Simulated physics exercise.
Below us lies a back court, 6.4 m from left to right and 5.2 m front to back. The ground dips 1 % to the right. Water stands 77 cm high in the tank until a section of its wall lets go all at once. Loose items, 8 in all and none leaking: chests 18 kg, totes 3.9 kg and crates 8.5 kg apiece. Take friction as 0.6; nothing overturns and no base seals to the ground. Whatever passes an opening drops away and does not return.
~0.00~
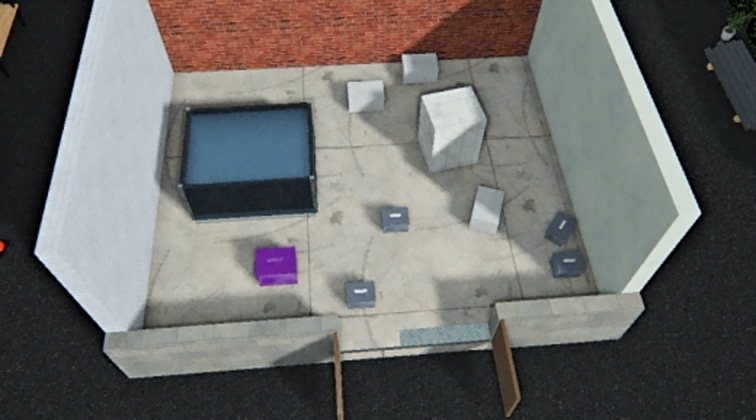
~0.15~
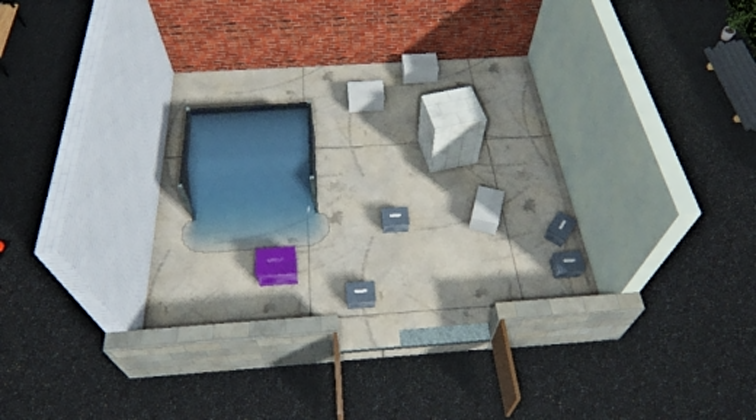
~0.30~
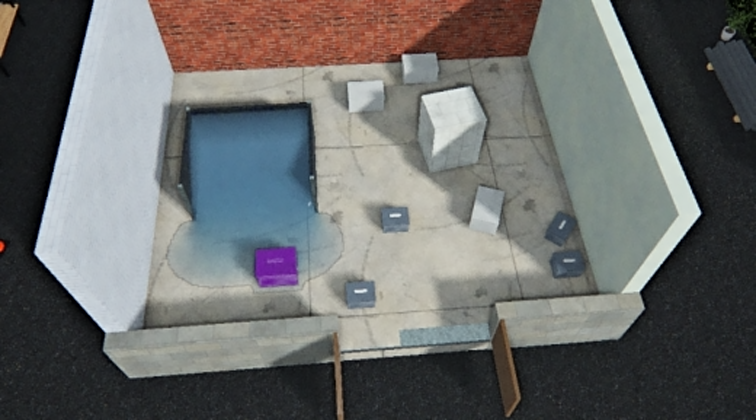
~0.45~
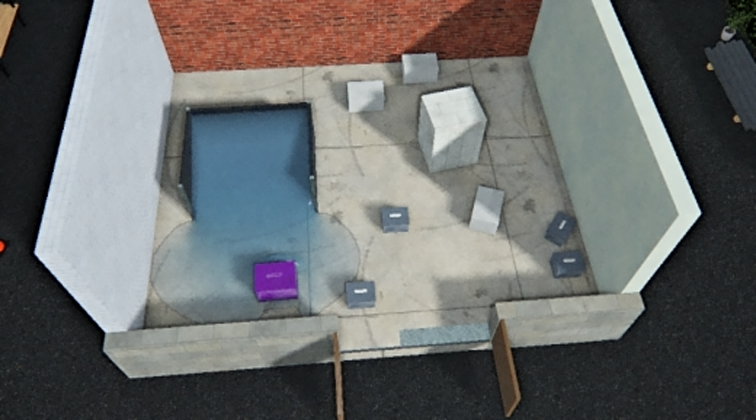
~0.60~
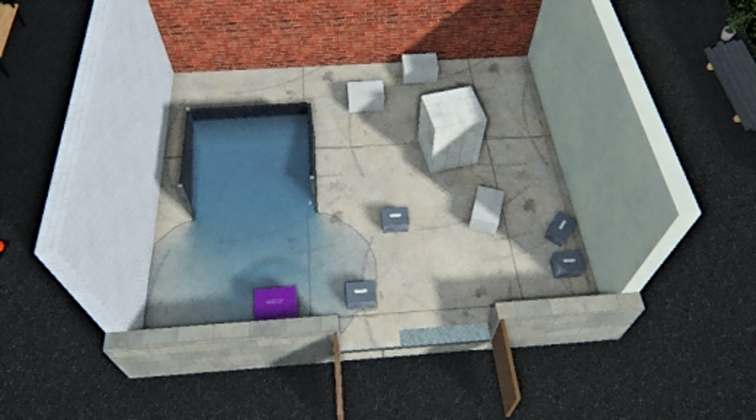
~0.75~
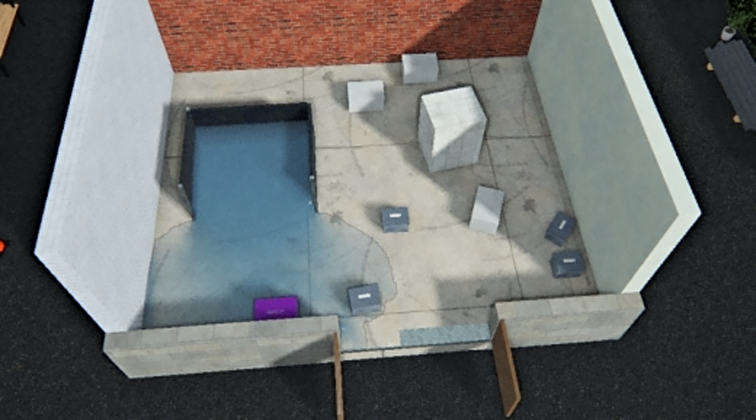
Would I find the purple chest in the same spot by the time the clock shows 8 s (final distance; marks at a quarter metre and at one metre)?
Purple chest gets carried off.
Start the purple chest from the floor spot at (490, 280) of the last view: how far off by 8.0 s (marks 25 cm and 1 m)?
It ends far away.
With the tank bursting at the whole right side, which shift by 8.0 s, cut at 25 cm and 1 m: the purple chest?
Then the purple chest holds its place.
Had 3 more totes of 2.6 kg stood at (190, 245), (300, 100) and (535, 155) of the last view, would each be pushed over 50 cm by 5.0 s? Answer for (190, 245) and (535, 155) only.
In turn: Past it, more.
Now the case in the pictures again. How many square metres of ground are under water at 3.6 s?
Some 21 m2.
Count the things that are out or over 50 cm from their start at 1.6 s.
By then 2.
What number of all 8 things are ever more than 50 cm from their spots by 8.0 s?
That makes 7.
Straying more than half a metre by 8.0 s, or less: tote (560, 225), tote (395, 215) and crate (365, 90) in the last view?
In turn: Over, more, less.
After 1.6 s the purple chest is near (314, 299), 1.0 m from its start, afloat; 1 of 8 are out; 1 afloat.
After 3.6 s the purple chest has gone out; 2 of 8 are out; 1 afloat.
After 5.6 s the purple chest has gone out; 2 of 8 are out; 2 afloat.
After 8.0 s the purple chest has gone out; 2 of 8 are out; 6 afloat.
